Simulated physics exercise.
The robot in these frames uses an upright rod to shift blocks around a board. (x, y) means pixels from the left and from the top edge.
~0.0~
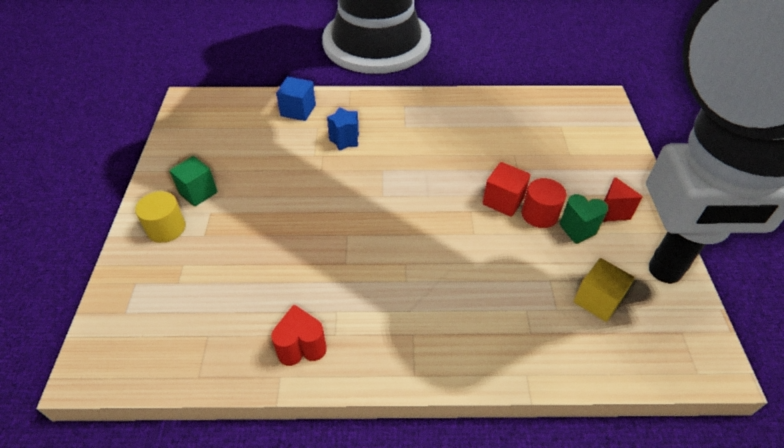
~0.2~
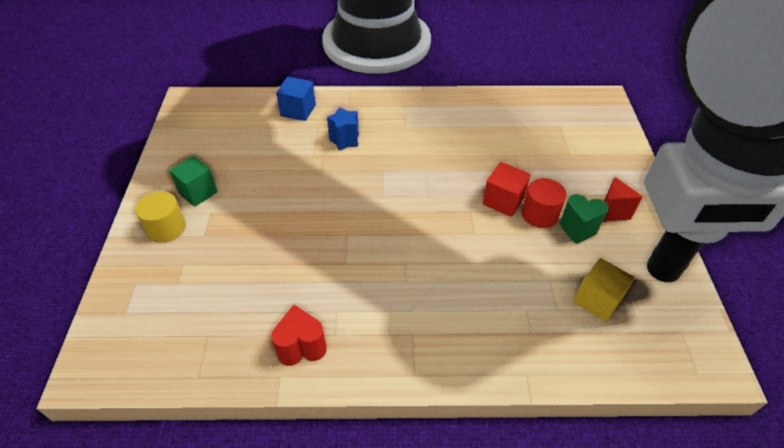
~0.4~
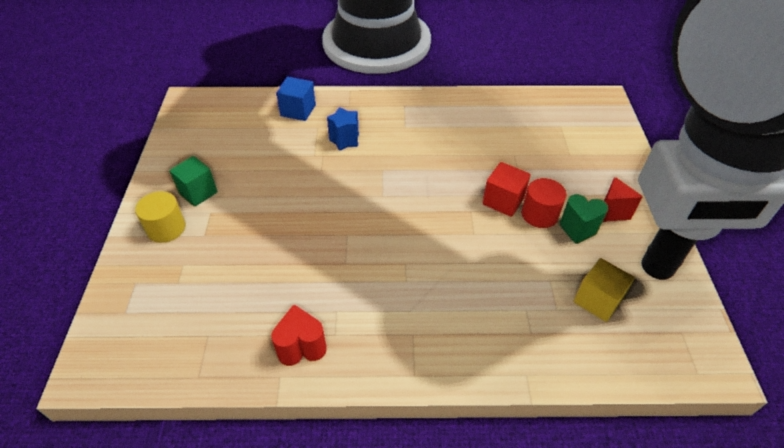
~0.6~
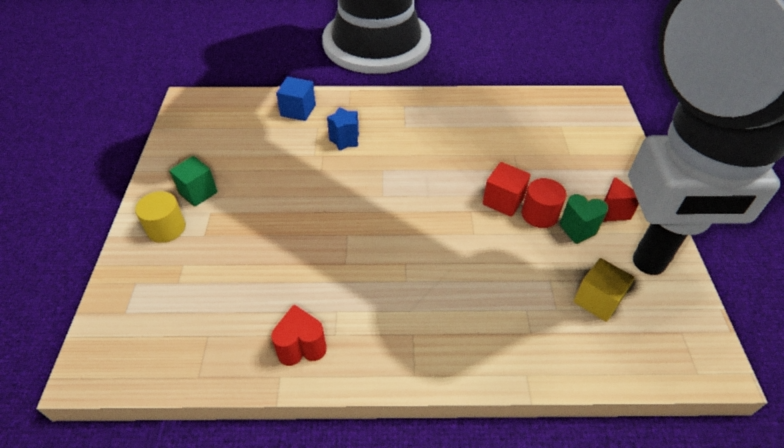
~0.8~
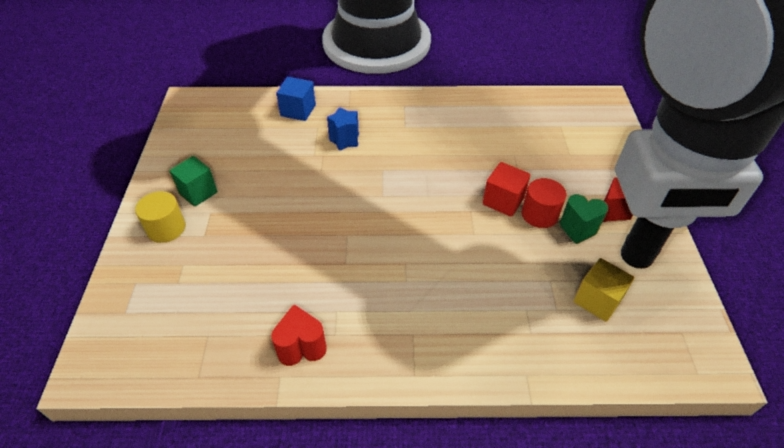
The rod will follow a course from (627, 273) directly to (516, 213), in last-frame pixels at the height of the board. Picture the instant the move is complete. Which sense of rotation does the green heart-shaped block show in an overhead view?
Clockwise from above.
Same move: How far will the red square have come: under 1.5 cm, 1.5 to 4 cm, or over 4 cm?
Between 1.5 and 4 cm.
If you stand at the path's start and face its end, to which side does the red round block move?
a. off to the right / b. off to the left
Option a.
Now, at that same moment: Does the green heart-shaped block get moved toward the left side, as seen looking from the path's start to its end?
I'd say no.
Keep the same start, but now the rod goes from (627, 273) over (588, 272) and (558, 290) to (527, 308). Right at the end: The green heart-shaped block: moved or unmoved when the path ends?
It sits in its place.
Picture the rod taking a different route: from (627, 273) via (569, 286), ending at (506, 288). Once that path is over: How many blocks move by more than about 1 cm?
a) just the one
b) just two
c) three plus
a: Just the one.
On the path given first. One third of the way, rod at (594, 234); nothing pushed yet.
Two thirds of the way, rod at (556, 214); red square at (504, 173), turned 15° anticlockwise; red round block at (539, 184); green heart-shaped block at (579, 192), turned 55° clockwise.
At the end, rod at (520, 196); red square at (493, 167), turned 25° anticlockwise; red round block at (529, 168); green heart-shaped block at (579, 192), turned 55° clockwise; yellow square not moved.
